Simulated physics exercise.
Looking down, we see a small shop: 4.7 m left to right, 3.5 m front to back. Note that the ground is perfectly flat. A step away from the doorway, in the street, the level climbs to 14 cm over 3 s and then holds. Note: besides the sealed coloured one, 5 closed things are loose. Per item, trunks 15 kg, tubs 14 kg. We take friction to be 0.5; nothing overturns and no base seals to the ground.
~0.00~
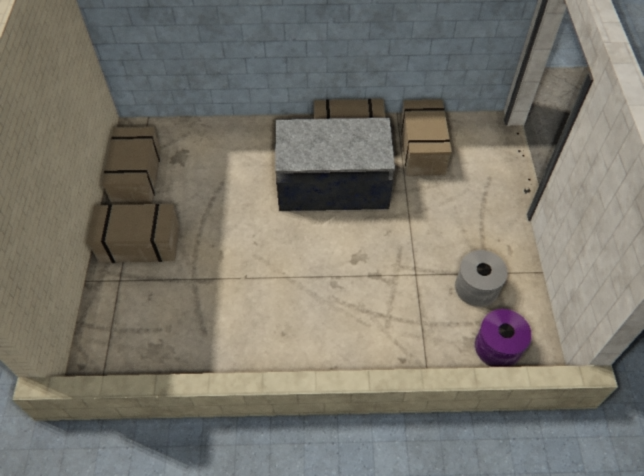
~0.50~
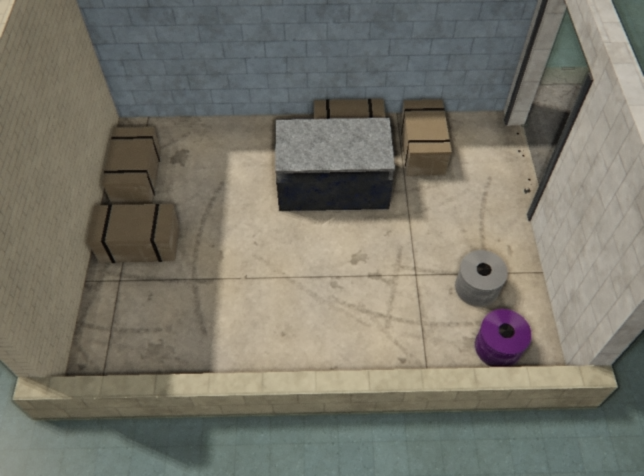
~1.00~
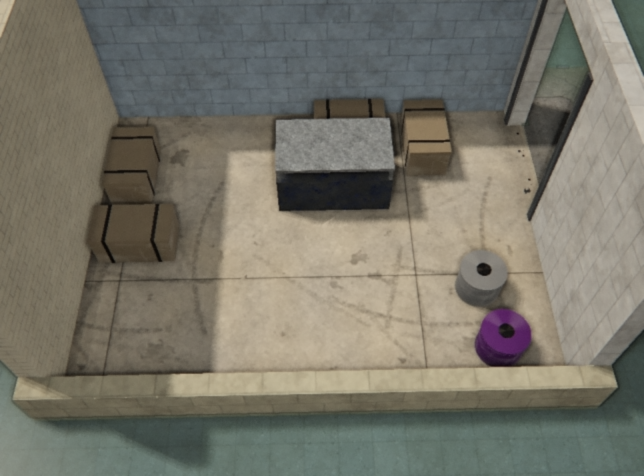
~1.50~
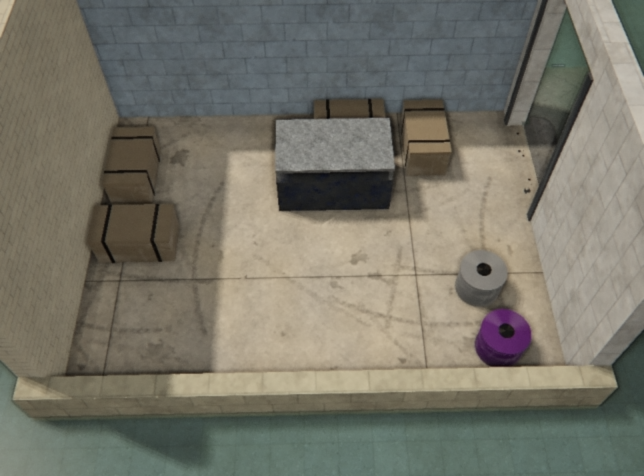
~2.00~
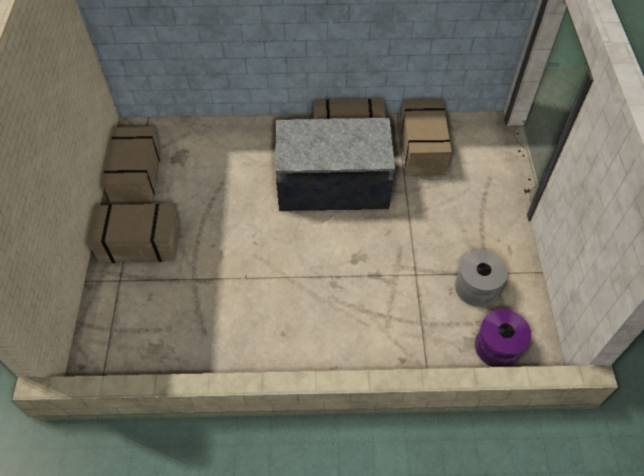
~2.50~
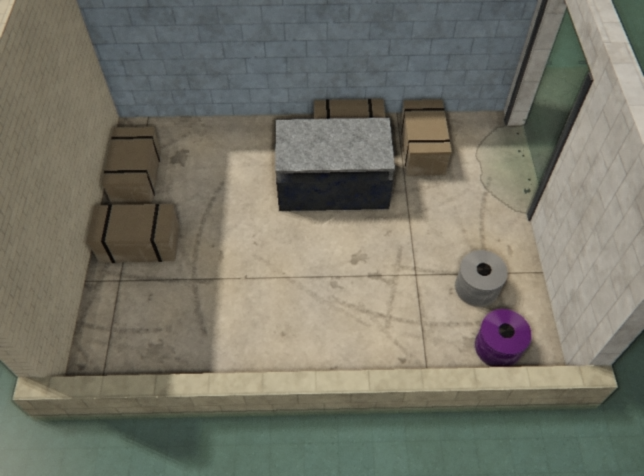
The clip shows a small room with strapped boxes, a dark counter, and gray and purple tubs, all staying still, as greenish water covers the ground outside and then a small patch appears just inside the doorway at right.
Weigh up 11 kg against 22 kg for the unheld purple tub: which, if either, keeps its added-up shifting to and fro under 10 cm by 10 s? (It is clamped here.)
Either amount serves.
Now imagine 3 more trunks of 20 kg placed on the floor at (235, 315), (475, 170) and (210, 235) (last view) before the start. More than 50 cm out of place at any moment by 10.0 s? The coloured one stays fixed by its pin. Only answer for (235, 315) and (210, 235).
Result, in order - falls shy; falls shy.
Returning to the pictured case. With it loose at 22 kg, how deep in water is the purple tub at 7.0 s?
Something like 1 centimetres.
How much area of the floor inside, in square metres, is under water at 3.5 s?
Roughly 1.5 m2.
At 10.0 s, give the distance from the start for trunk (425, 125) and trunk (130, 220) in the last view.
200 cm and 0 cm respectively.
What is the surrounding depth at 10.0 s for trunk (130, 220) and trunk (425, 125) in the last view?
I'd put it at 5 cm and 7 cm respectively.
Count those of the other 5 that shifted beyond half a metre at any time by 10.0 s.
That makes 2.
After 3.5 s the purple tub would be 0 cm from its start with 11 kg and 0 cm from its start with 22 kg; 0 cm of water round it then.
After 4.5 s the purple tub would be 0 cm from its start with 11 kg and 0 cm from its start with 22 kg; 0 cm of water round it then.
After 7.0 s the purple tub would be 0 cm from its start with 11 kg and 0 cm from its start with 22 kg; 1 cm of water round it then.
After 10.0 s the purple tub would be 0 cm from its start with 11 kg and 0 cm from its start with 22 kg; 3 cm of water round it then.
